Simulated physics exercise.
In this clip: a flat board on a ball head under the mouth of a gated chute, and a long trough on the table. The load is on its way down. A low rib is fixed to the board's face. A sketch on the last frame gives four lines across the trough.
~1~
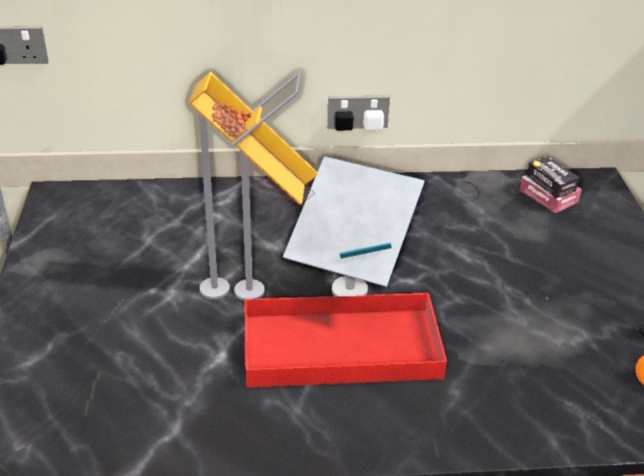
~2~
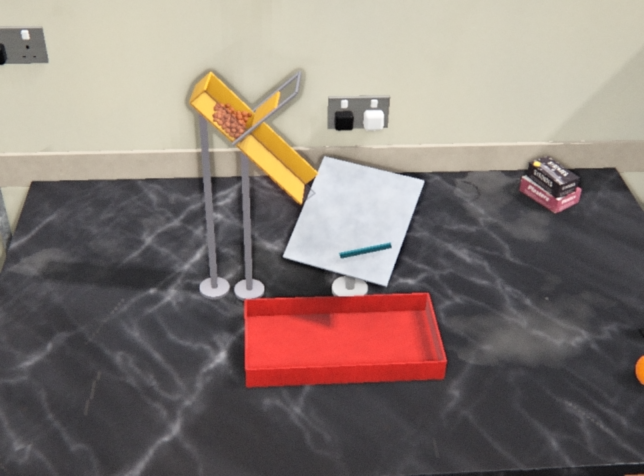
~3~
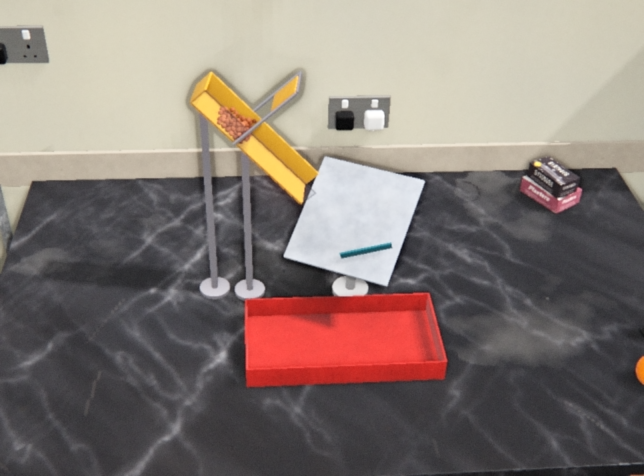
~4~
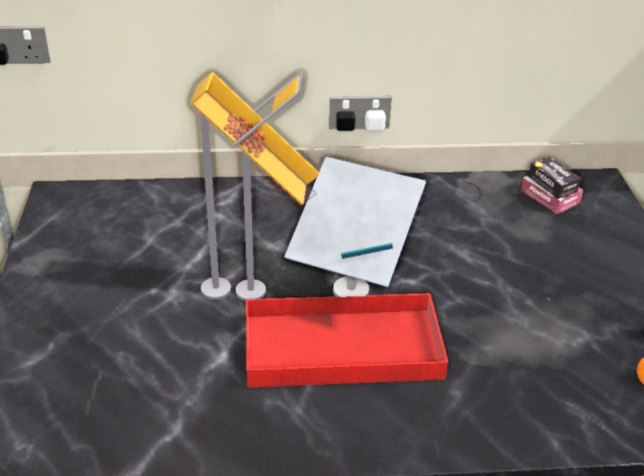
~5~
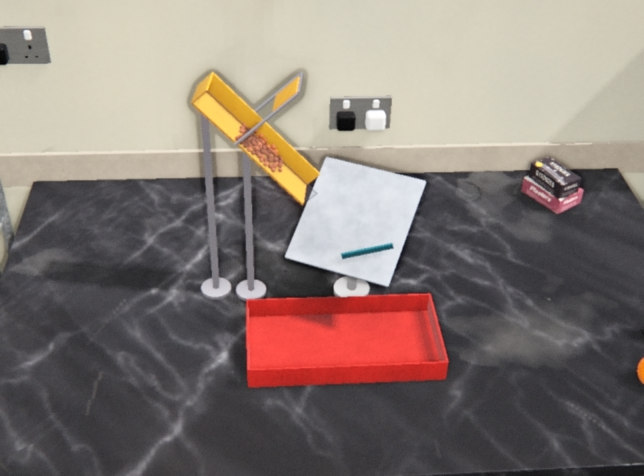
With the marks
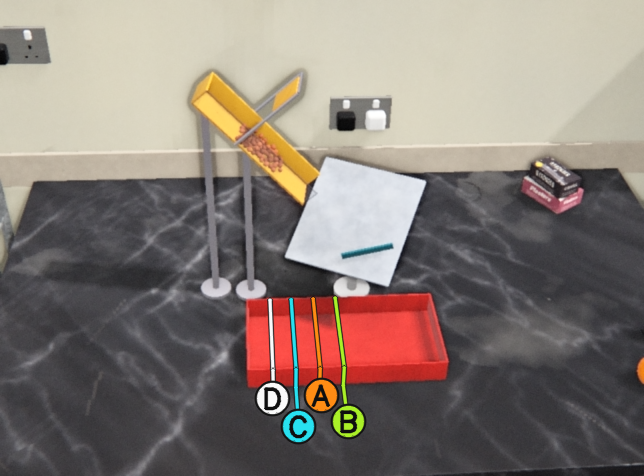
Reddish-brown pellets sit behind a gate in a sloping yellow chute on grey stands, seen from slightly above on a black marbled worktop against a pale wall with sockets. A tilted pale board with a teal rib stands below the chute's mouth, behind an empty red trough, with small boxes at right. The gate's yellow panel rises, and the pellets slide down rightward, spreading along the chute.
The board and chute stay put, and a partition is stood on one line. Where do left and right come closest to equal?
A works best here.
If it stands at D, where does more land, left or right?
More lands on the right.
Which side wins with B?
More lands on the left.
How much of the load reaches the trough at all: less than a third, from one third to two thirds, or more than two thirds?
From one third to two thirds.
On the marked copy, line A crosses the front rim at (320, 367); line B crosses the front rim at (344, 366); line C crosses the front rim at (296, 368); line D crosses the front rim at (272, 369).
With A, of what is caught, about two thirds on the left of the divider, about a third on the right.
With B, of what is caught, nearly all on the left of the divider, a stray few on the right.
With C, of what is caught, a small part on the left of the divider, nearly all on the right.
With D, of what is caught, none on the left of the divider, all on the right.
